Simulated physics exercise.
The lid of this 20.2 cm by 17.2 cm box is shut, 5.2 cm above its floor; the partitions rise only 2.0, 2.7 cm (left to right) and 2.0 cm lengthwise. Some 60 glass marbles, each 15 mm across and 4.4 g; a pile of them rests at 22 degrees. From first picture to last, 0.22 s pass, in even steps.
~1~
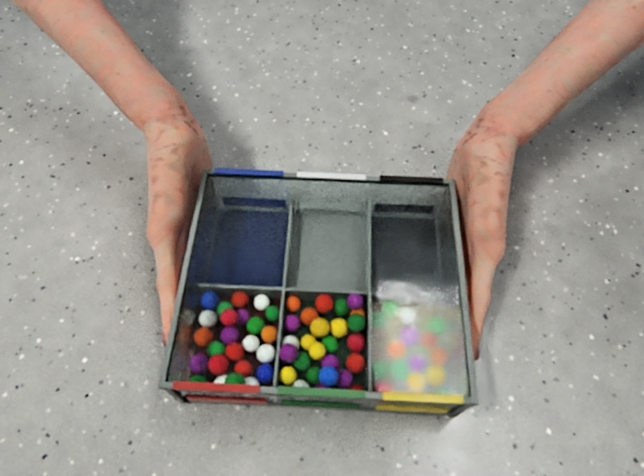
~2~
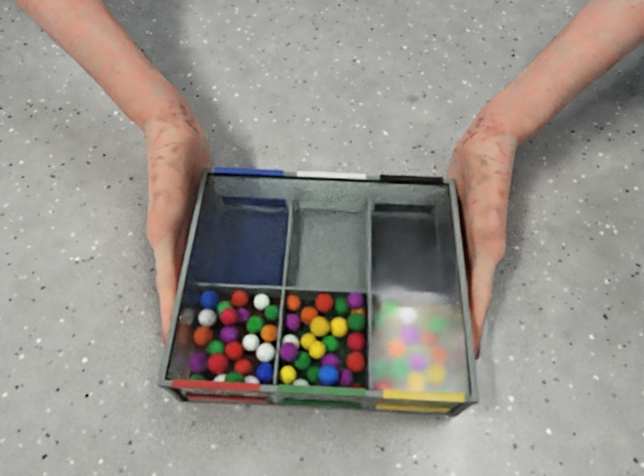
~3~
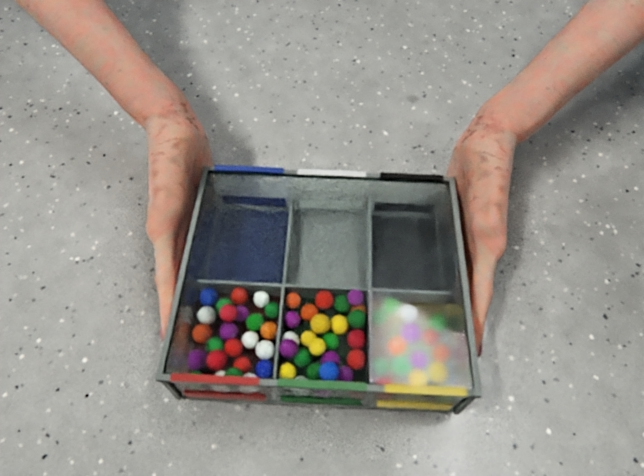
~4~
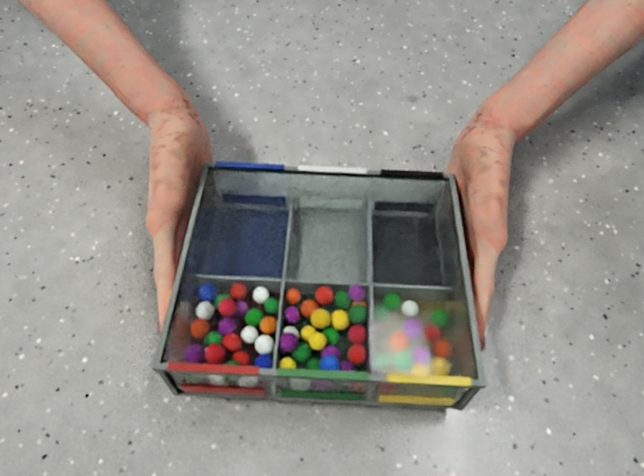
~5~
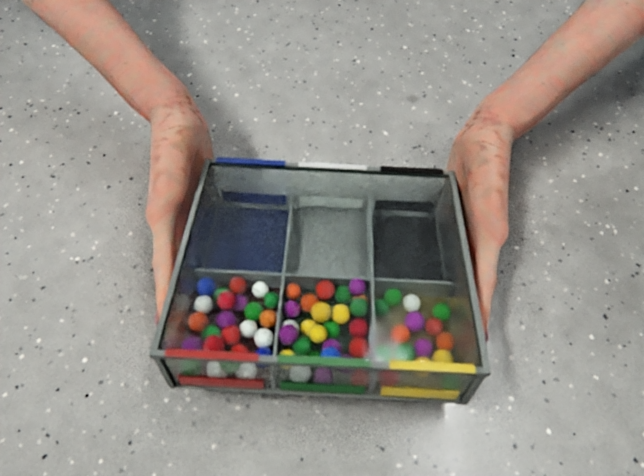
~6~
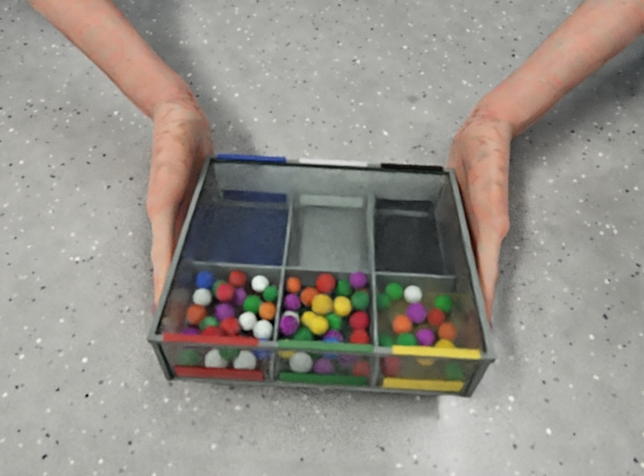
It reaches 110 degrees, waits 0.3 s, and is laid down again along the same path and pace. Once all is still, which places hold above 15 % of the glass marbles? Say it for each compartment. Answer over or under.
Red compartment: Under; blue compartment: Over; green compartment: Under; yellow compartment: Under; white compartment: Over; black compartment: Over.
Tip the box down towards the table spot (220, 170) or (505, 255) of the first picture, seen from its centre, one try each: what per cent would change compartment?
About 95 and 85 per cent.
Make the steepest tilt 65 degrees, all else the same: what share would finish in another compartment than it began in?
About 15 per cent.
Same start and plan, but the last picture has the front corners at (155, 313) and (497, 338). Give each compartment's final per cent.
Red 0, blue 20, green 0, yellow 0, white 40, black 45.
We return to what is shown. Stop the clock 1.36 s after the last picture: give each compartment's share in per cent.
Red 0; blue 30; green 0; yellow 0; white 35; black 35.
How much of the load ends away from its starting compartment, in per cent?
Some 100 per cent.
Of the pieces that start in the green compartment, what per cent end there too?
Roughly 0 per cent.
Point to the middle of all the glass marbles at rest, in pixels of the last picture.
At about (326, 246).
Then, 1.36 s after the last picture, tilt 110 degrees; blue 30 %, white 35 %, black 35 %.
Then, 2.27 s after the last picture, tilt 56 degrees; blue 30 %, white 35 %, black 35 %.
Then, 3.17 s after the last picture, tilt 0 degrees; blue 30 %, white 40 %, black 30 %.
In the end, red 0 %, blue 30 %, green 0 %, yellow 0 %, white 40 %, black 30 %.
